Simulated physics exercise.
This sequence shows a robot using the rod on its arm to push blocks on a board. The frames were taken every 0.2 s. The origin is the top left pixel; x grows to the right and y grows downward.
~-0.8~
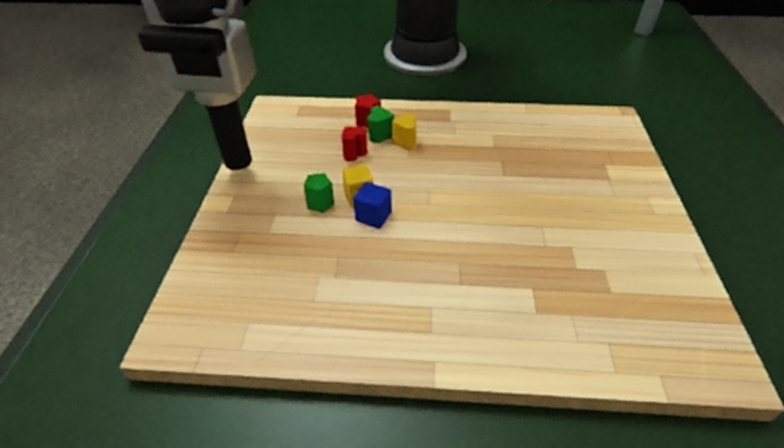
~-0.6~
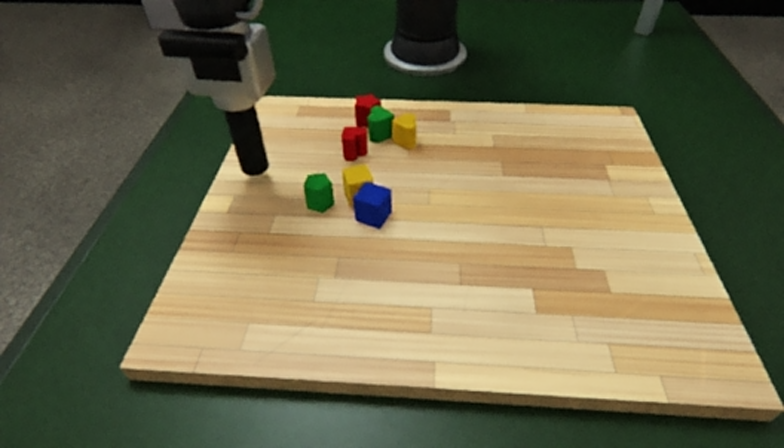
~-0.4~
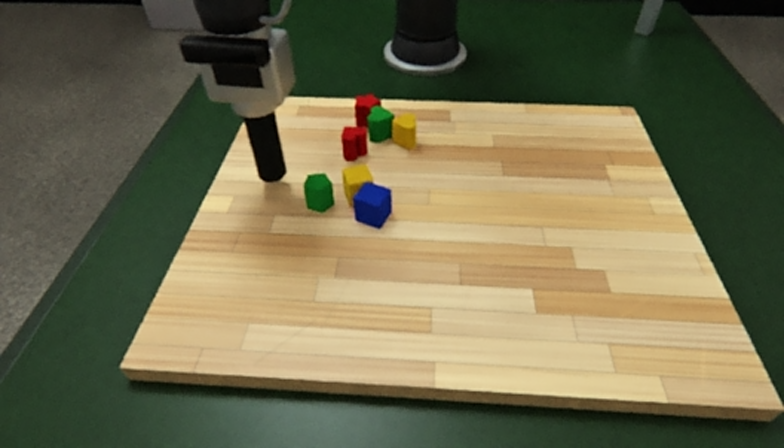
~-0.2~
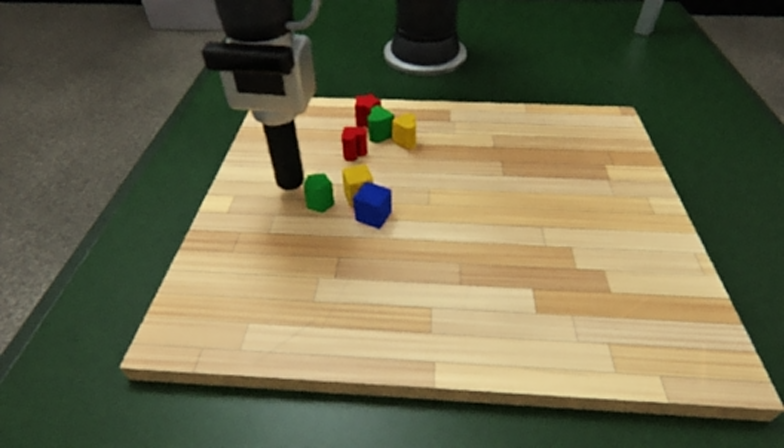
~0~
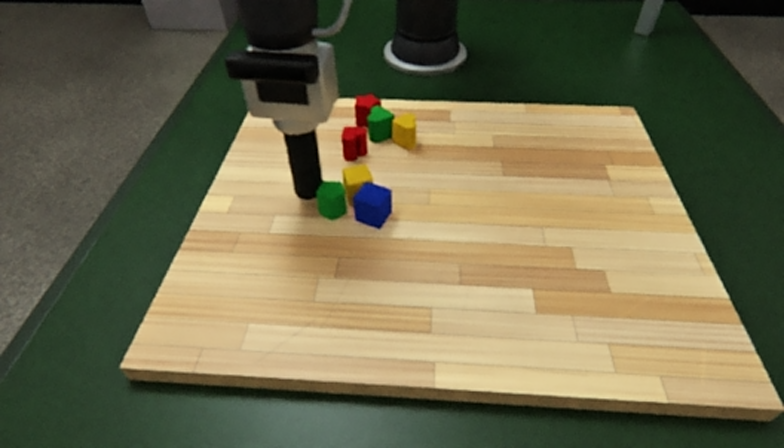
A light wooden board lies on a dark green table, seen from above at an angle by a still camera. Toward its upper left, green, yellow and blue blocks sit close together, with red, green and yellow ones behind them. A robot arm's black rod moves right and slightly nearer from the board's left edge, then nudges the nearer green block a little rightward.
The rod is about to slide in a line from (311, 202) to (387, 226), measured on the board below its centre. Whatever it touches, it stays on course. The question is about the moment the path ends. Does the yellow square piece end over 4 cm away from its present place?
No, that is not what happens.
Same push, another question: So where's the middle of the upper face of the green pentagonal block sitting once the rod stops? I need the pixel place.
Pixel (375, 223).
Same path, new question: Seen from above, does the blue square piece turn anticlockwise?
I believe so.
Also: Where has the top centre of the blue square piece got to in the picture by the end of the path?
Put as a pixel place, it's (423, 207).
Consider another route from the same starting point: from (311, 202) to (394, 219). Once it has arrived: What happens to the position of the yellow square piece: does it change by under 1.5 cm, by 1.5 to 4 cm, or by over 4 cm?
Between 1.5 and 4 cm.
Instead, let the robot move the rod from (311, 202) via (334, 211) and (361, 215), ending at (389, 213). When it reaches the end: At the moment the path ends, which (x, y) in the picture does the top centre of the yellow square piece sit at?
I'd say the yellow square piece ends with its top centre at (374, 173).
The first path, step by step. One third of the way, rod (336, 198); green pentagonal block (351, 202), turned 45° clockwise; blue square piece (381, 198), turned 35° anticlockwise.
Two thirds of the way, rod (361, 206); green pentagonal block (366, 215), turned 75° clockwise; yellow square piece (366, 175), turned 45° anticlockwise; blue square piece (395, 202), turned 55° anticlockwise.
At the end, rod (387, 215); green pentagonal block (375, 223), turned 95° clockwise; yellow square piece (366, 175), turned 45° anticlockwise; blue square piece (423, 207), turned 70° anticlockwise.
